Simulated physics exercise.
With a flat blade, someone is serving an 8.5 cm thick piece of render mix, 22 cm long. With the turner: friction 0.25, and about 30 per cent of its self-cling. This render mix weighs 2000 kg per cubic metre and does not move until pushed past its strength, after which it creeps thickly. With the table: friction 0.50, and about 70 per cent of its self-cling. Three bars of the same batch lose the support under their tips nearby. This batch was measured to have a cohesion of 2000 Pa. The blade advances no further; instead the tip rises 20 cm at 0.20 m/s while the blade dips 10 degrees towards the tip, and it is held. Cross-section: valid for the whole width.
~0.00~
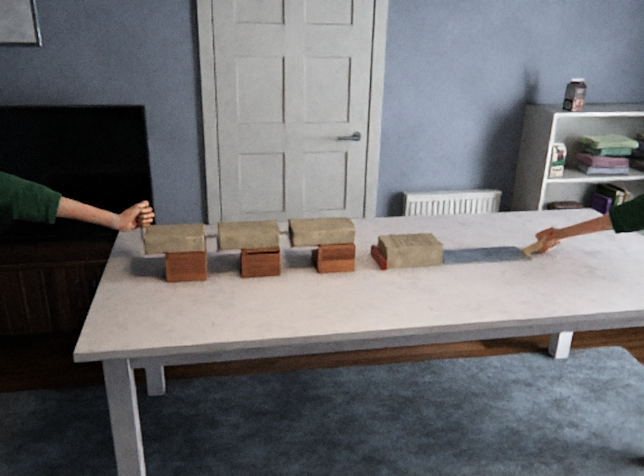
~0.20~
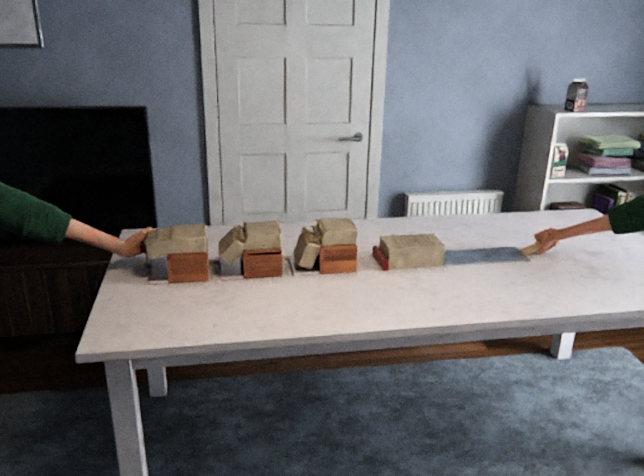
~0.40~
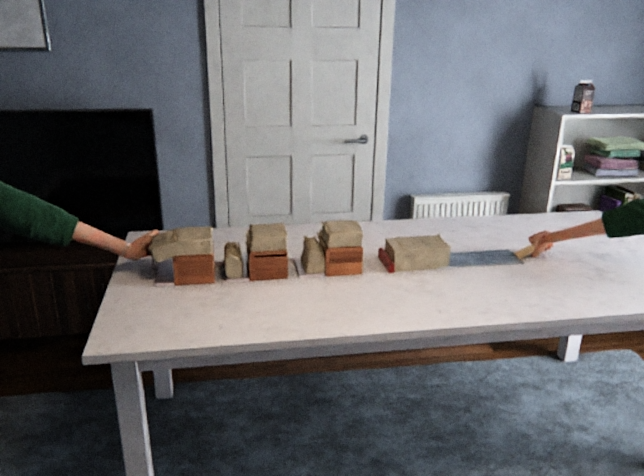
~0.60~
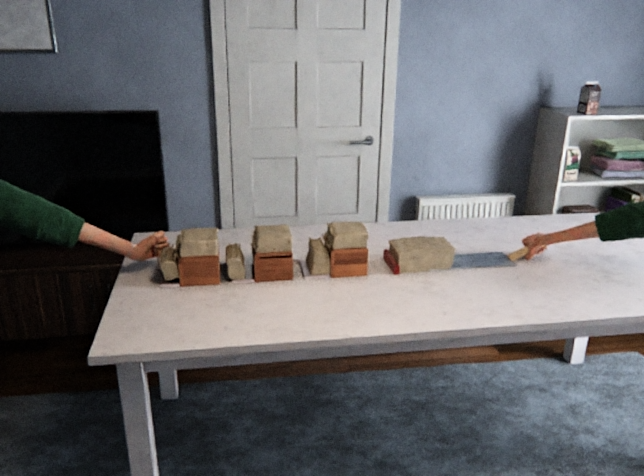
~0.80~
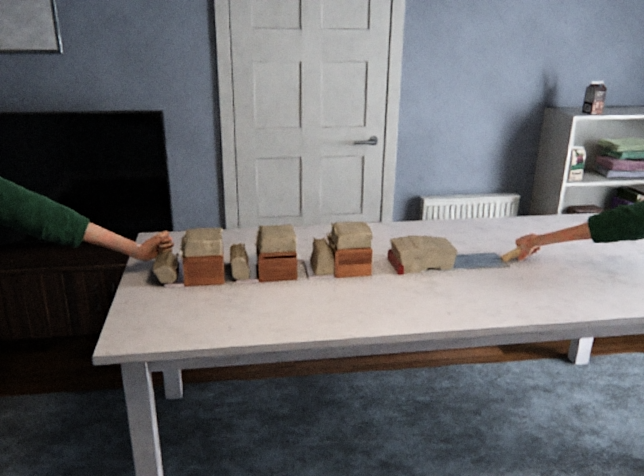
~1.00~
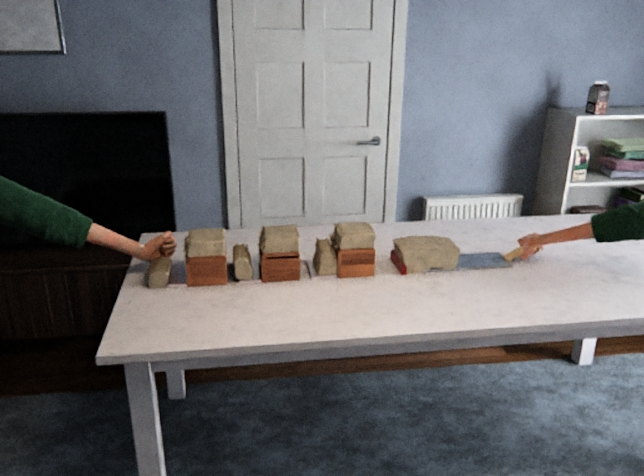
In a blue-walled room, tips of three beige bars on red blocks drop while two hands work at a white table.
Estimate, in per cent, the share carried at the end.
Close to 55 out of 100.
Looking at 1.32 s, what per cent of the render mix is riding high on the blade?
18 per cent.
After 1.32 s, the tip is 6.7 cm up.
After 1.70 s, the tip is 14 cm up.
After 2.08 s, the tip is 20 cm up and 55 % is riding high on the blade.
After 2.46 s, the tip is 20 cm up and 55 % is riding high on the blade.
After 2.60 s, at the end, the tip is 20 cm up and 55 % is riding high on the blade.
